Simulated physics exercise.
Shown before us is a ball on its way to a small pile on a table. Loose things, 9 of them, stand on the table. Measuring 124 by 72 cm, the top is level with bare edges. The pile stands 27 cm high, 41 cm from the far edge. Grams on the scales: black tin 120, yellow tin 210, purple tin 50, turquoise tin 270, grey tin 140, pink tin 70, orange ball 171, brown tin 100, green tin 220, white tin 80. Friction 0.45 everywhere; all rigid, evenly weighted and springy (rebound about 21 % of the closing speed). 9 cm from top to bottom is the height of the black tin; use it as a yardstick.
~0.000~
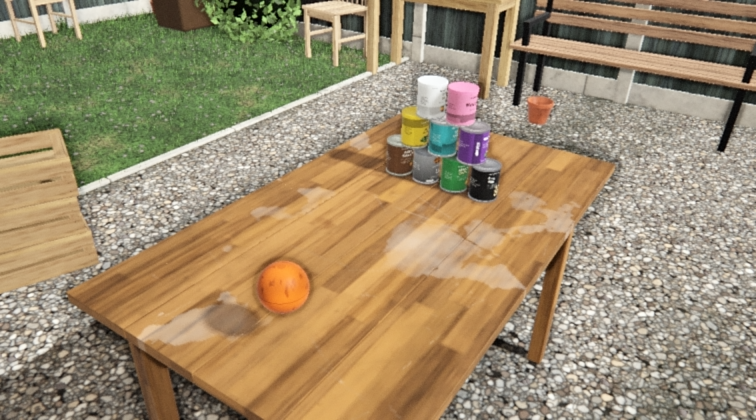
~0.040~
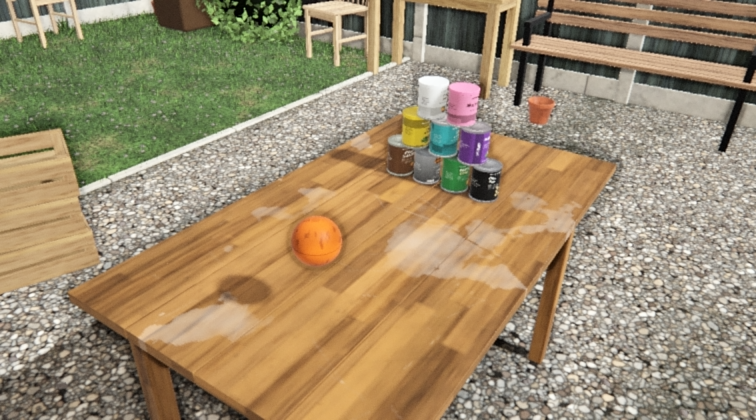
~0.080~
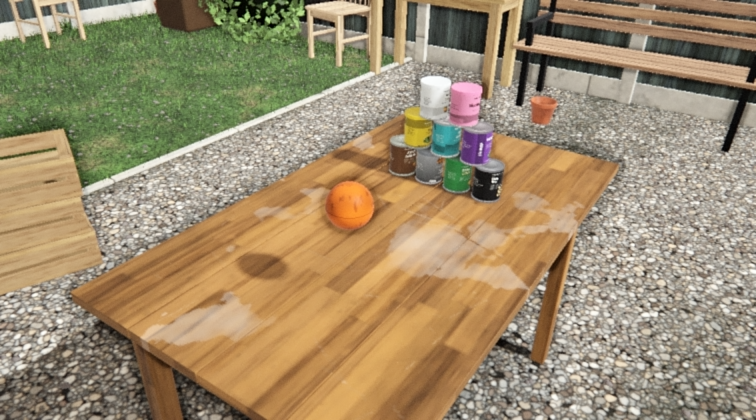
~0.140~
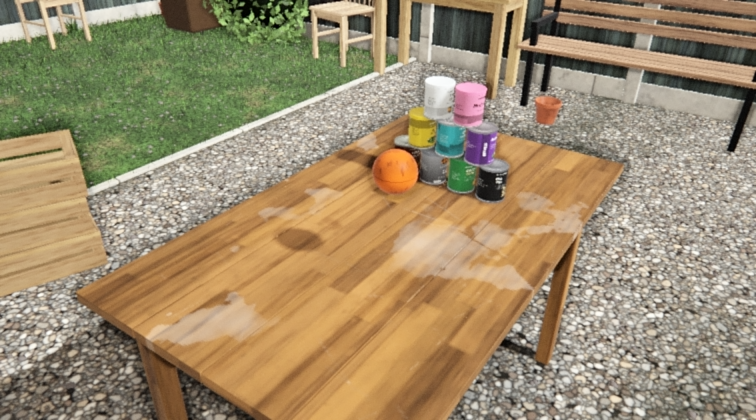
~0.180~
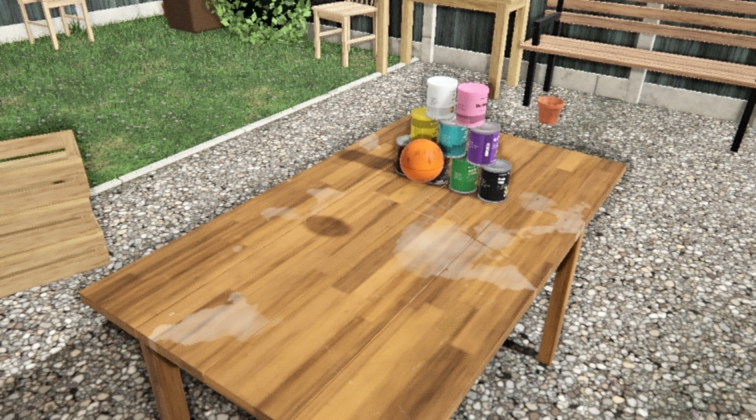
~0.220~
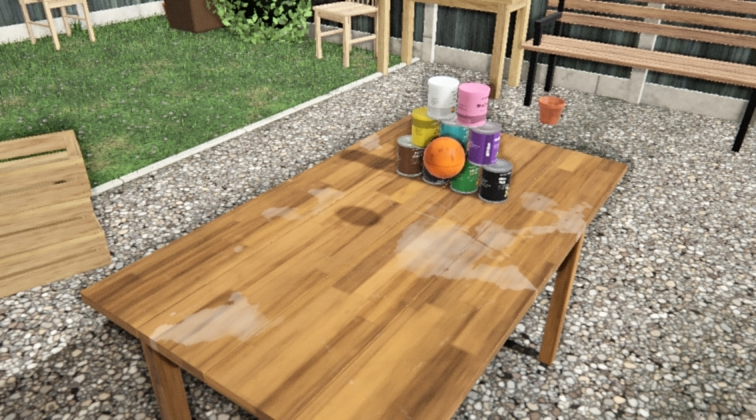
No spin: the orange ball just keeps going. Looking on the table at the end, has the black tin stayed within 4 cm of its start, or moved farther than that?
It does not stay where it started.
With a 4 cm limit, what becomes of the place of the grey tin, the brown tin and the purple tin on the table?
Grey tin: Remains in place; brown tin: Remains in place; purple tin: Is displaced.
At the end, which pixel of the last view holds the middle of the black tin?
About (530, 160).
Around 0.52 s, orange ball near (504, 189); black tin shifted 15 cm near (526, 162); purple tin at 15° to upright; pink tin shifted 2 cm.
Around 0.82 s, orange ball near (508, 188); black tin shifted 17 cm near (530, 160); purple tin on its side; pink tin on its side.
Finally (3.0 s), on their side or leaning hard on the table, purple tin and pink tin; not toppled but over 4 cm from the start, black tin; the other 6 still in place (within 4 cm). Final places as that camera would see them, black tin near (530, 160).
